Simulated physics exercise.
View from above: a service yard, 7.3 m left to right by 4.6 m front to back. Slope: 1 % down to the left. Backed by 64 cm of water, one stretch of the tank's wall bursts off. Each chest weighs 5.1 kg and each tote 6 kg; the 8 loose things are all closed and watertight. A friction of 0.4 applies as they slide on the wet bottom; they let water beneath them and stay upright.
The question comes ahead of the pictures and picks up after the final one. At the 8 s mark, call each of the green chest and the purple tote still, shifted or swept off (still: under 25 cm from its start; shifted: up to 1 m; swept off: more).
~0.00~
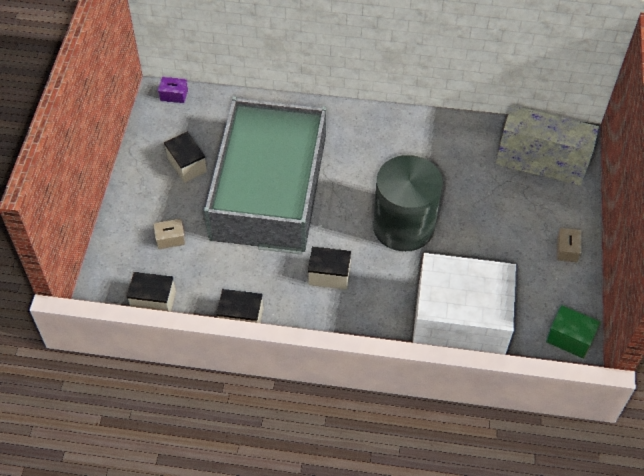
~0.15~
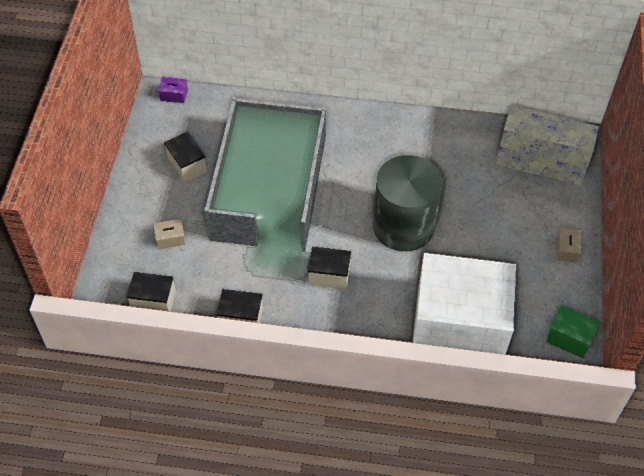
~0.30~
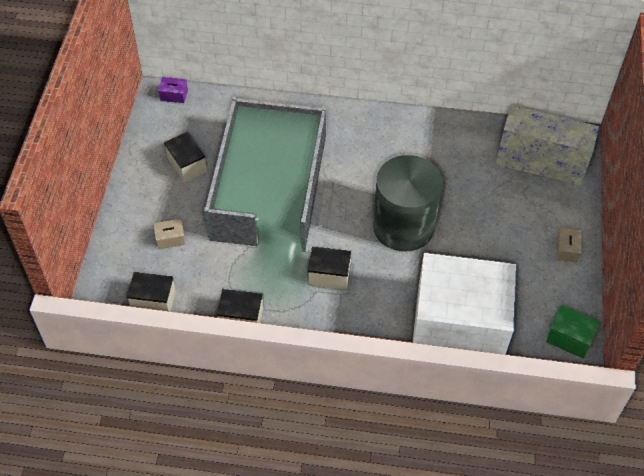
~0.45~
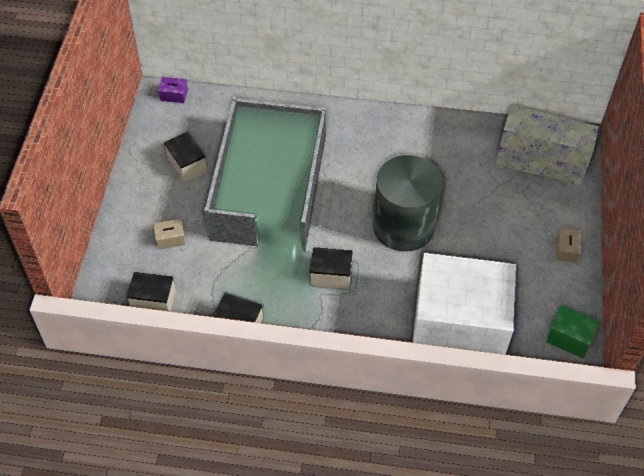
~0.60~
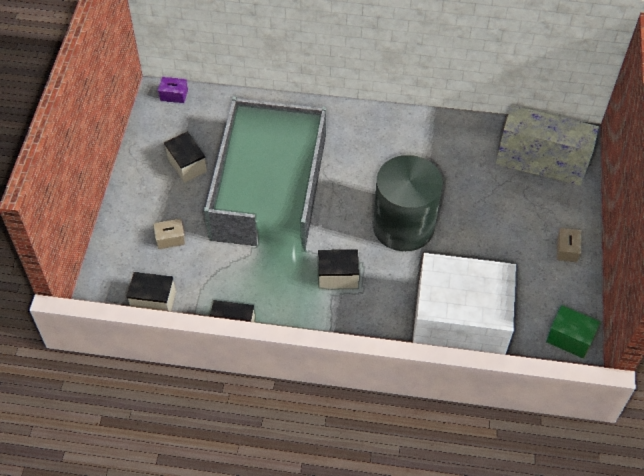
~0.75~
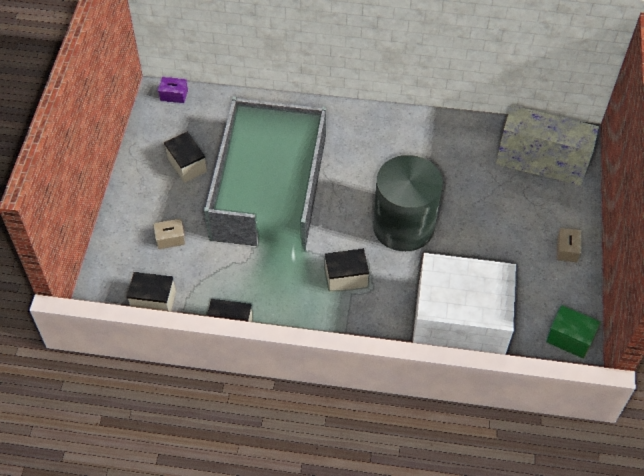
Green chest - shifted, purple tote - swept off.
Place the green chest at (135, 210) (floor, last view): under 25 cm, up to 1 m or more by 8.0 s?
As it turns out, it is swept away.
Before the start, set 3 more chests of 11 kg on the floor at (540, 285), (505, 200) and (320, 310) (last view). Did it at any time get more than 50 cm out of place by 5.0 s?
First inside the limit, then inside the limit, then outside the limit.
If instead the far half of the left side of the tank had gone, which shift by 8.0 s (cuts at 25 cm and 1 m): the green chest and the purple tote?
First the green chest: It holds steady; as for the purple tote, it is carried a long way.
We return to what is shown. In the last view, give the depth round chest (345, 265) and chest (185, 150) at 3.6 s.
Close to 8 and 1 centimetres.
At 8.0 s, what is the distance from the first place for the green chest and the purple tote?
Around 60 cm for the first and around 200 cm for the second.
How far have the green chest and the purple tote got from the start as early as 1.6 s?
Close to 0 cm for the first and 0 cm for the second.
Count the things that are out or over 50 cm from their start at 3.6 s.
Tally: 2.
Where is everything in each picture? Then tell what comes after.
The green chest at (576, 325) rests on the ground; the purple tote at (173, 85) rests on the ground; 2.6 m2 under water; 0 of 8 have shifted, in the first picture.
The green chest at (576, 325) rests on the ground; the purple tote at (173, 85), on the bottom; 3.0 m2 under water; 0 of 8 have shifted, in the second picture.
The green chest at (576, 325), on the bottom; the purple tote at (173, 85) rests on the ground; 3.6 m2 under water; 0 of 8 have shifted, in the third picture.
The green chest at (576, 325), on the bottom; the purple tote at (173, 85) rests on the ground; water covers 4.2 m2; 1 of 8 have shifted, in the fourth picture.
The green chest at (576, 325), on the bottom; the purple tote at (173, 85) rests on the ground; 5.0 m2 under water; 2 of 8 have shifted, in the fifth picture.
The green chest at (576, 325) rests on the ground; the purple tote at (173, 85), on the bottom; 5.6 m2 under water; 2 of 8 have shifted, in the sixth picture.
After 1.6 s the green chest is near (576, 325), 0.0 m from its start, aground; the purple tote is near (173, 85), 0.0 m from its start, aground; 1 afloat.
After 3.6 s the green chest is near (562, 301), 0.4 m from its start, aground; the purple tote is near (173, 85), 0.0 m from its start, aground; 1 afloat.
After 5.6 s the green chest is near (533, 286), 0.8 m from its start, afloat; the purple tote is near (211, 80), 0.6 m from its start, afloat; 5 afloat.
After 8.0 s the green chest is near (532, 329), 0.6 m from its start, afloat; the purple tote is near (293, 112), 2.0 m from its start, afloat; 6 afloat.
